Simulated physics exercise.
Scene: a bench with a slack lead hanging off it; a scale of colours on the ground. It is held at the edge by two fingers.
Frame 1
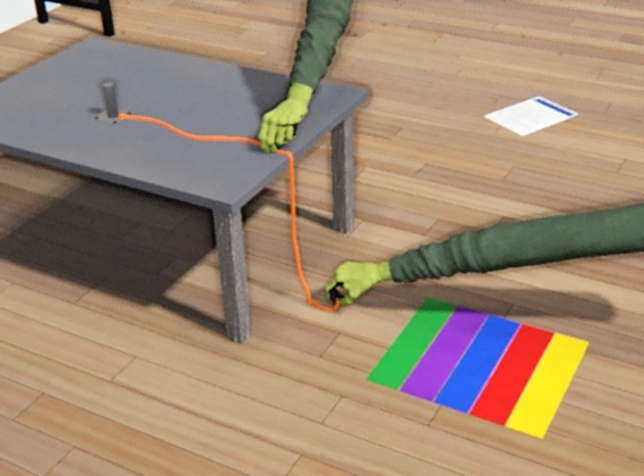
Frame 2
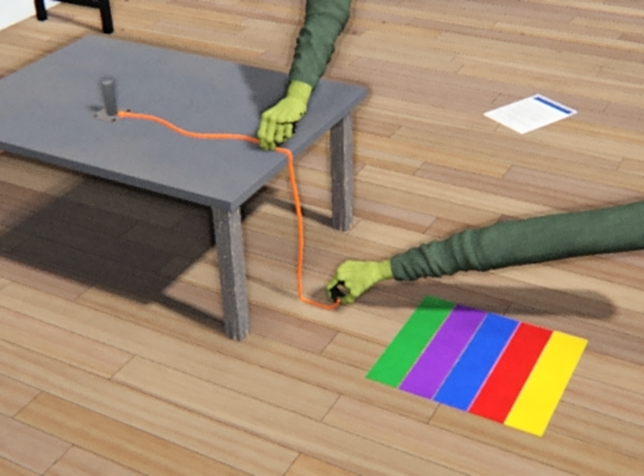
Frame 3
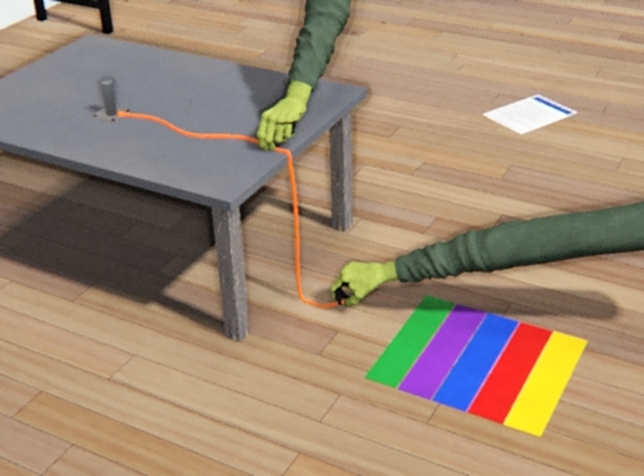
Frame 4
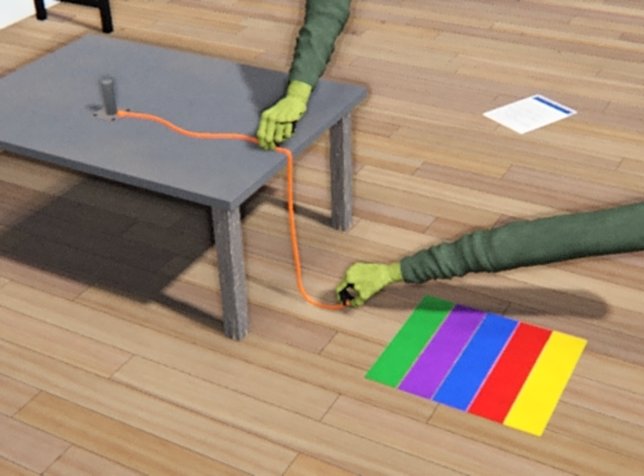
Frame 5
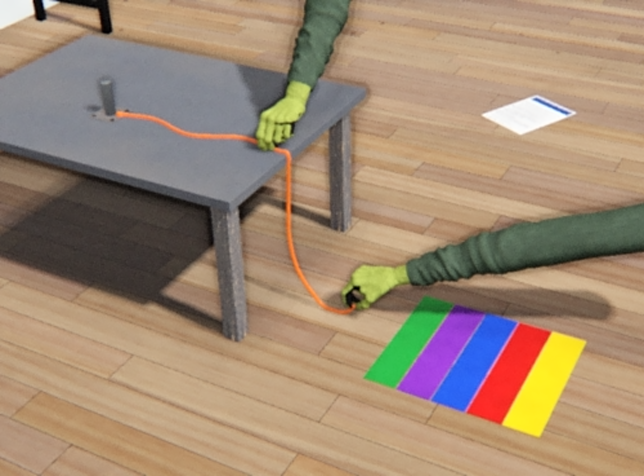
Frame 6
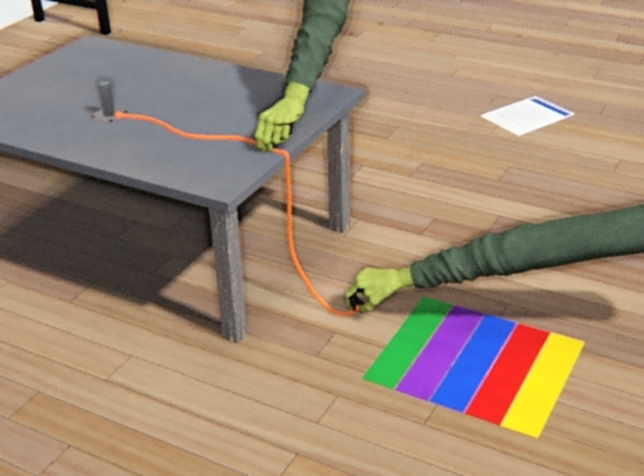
A hand slowly draws the end of an orange cord right, toward the coloured stripes.
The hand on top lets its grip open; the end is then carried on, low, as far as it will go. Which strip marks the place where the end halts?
The purple strip does.
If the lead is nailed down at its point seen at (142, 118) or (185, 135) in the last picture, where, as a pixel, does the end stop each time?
First try at (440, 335), second at (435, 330).
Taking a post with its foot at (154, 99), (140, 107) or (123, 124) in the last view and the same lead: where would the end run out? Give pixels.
Roughly (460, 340), (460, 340) and (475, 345).
Early on, end near (390, 318); short of the strips.
Midway, end near (422, 328); over green.
At the end of the slack, end near (442, 333); over purple. Over purple.
